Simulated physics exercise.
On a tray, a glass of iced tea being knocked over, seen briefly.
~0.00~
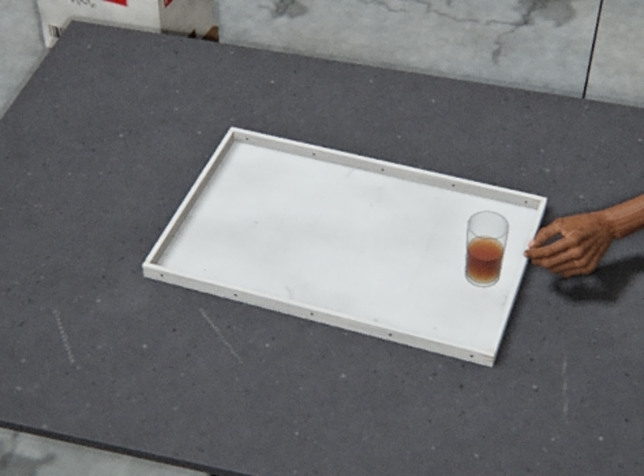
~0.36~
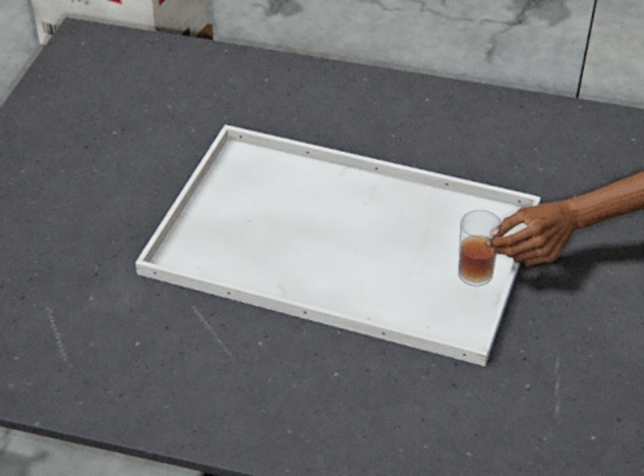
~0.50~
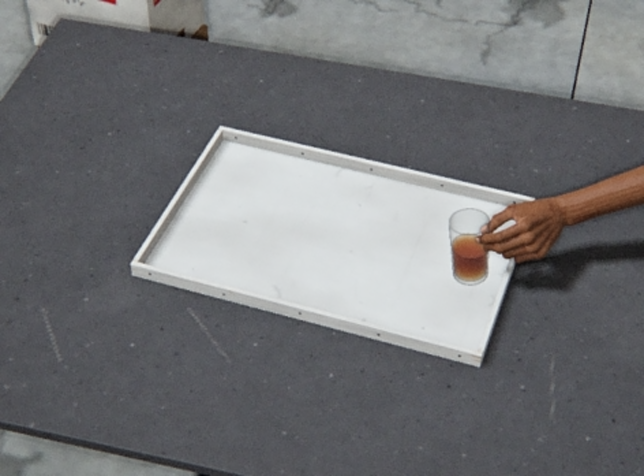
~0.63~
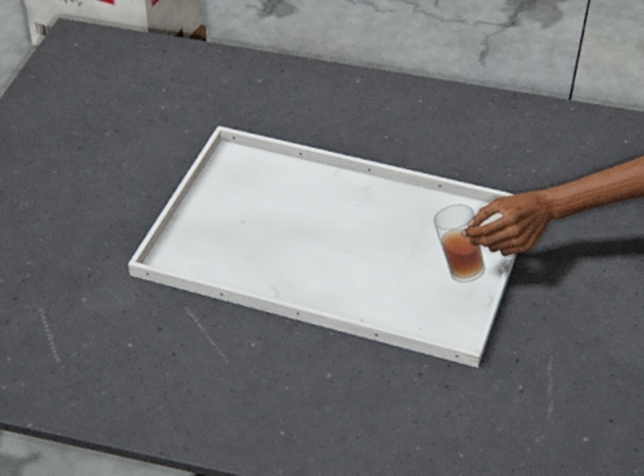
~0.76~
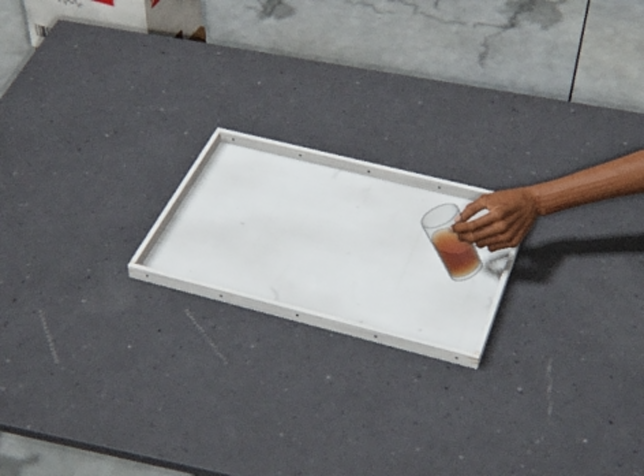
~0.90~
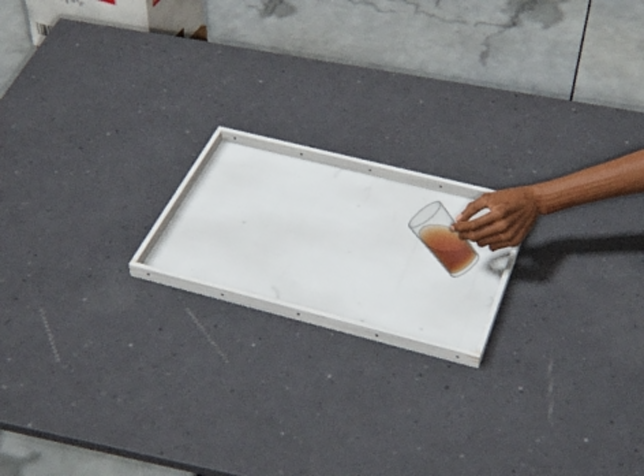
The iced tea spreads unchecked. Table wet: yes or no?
No.
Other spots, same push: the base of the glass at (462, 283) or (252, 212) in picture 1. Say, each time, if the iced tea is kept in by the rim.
One: It stays in the tray. Two: It gets out on to the top.
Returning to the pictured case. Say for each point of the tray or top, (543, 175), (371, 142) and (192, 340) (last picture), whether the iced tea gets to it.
Point one is never touched, point two is never touched, point three is never touched.
After 1.5 s, the glass lies in the tray; the puddle covers about as much as a plate; the rim holds it.
After 2.2 s, the puddle covers about as much as a tray; the rim holds it.
After 3.6 s, the puddle covers about as much as a tray; the rim holds it.
